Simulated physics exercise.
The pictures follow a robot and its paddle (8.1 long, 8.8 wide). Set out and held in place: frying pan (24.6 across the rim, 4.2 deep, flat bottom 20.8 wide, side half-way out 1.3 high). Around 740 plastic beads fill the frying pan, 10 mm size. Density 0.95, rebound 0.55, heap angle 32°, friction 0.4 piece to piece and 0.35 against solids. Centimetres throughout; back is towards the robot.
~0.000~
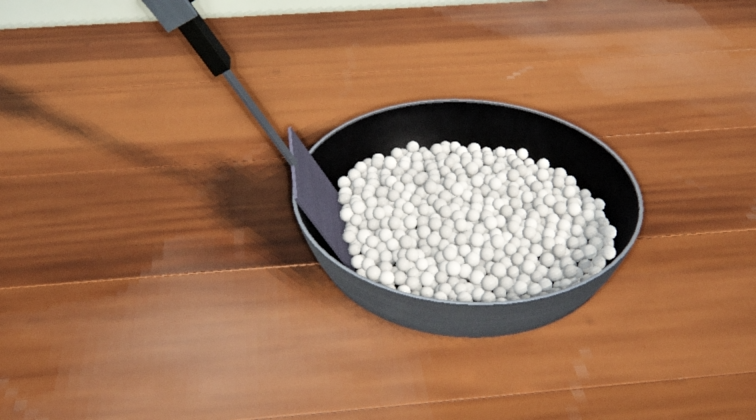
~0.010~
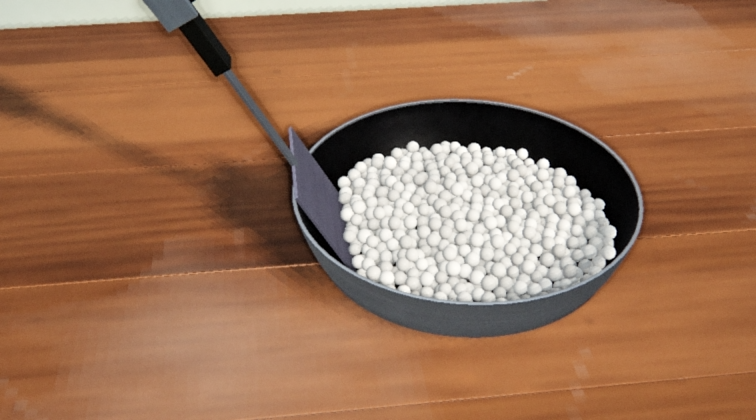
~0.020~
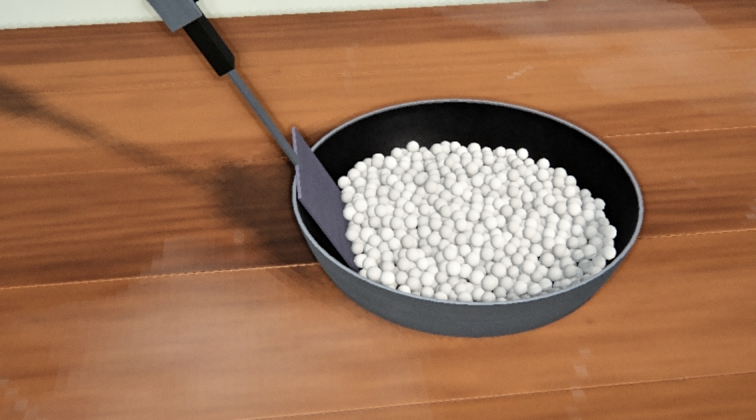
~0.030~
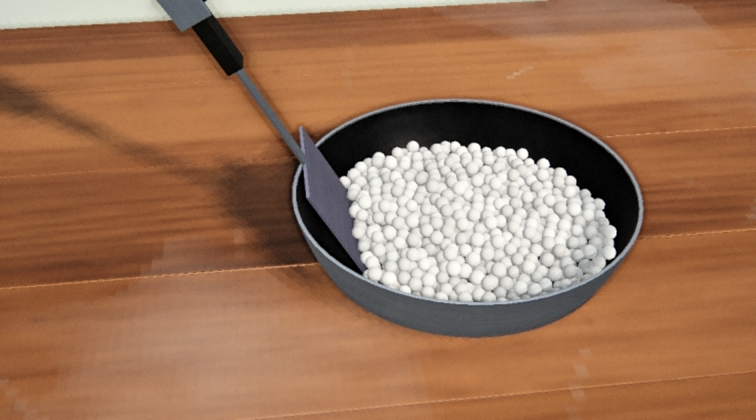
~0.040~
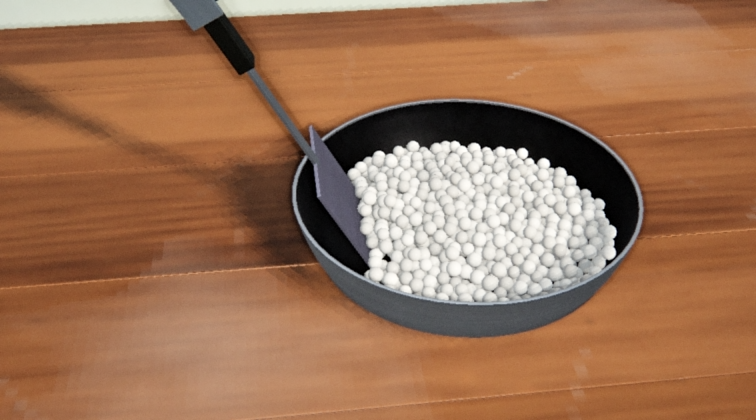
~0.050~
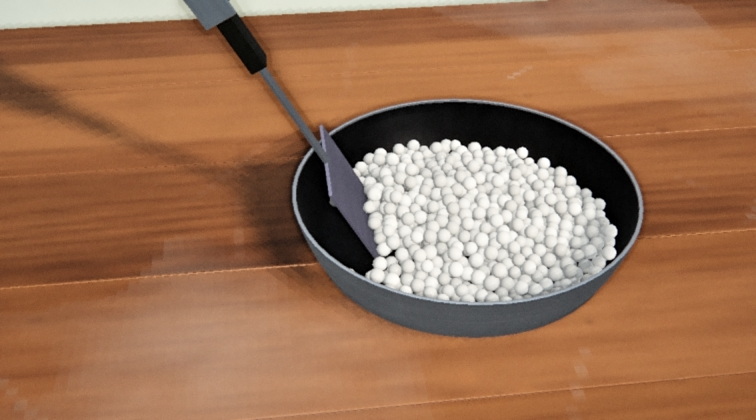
A paddle moves slightly right inside a black frying pan, pushing against small white beads.
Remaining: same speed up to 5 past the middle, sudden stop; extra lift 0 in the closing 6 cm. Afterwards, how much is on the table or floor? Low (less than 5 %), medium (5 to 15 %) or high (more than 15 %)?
On the table or floor the share is low, less than 5 %.
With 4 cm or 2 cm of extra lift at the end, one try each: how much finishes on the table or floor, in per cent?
About 5 and 5 per cent.
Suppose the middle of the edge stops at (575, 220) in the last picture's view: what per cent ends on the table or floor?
About 15 per cent.
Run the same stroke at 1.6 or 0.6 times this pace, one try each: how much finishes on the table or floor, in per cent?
Some 10 and 0 per cent.
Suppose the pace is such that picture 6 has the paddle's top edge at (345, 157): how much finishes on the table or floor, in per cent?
About 10 per cent.
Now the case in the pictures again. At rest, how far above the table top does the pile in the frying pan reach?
Roughly 5.5 cm.
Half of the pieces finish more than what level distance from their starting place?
About 3 cm.
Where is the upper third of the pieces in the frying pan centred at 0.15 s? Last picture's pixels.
Near (499, 201).
After 0.10 s, sloping 62°, highest piece 5 above the table; 735 in the frying pan.
After 0.15 s, sloping 62°, highest piece 6 above the table; 735 in the frying pan.
After 0.38 s, sloping 62°, highest piece 5 above the table; 728 in the frying pan, 6 on the table or floor, 1 on the blade or in flight.
After 1.43 s, sloping 62°, highest piece 5 above the table; 727 in the frying pan, 8 on the table or floor.
In the end, 727 in the frying pan, 8 on the table or floor. That is 1 % on the table or floor.
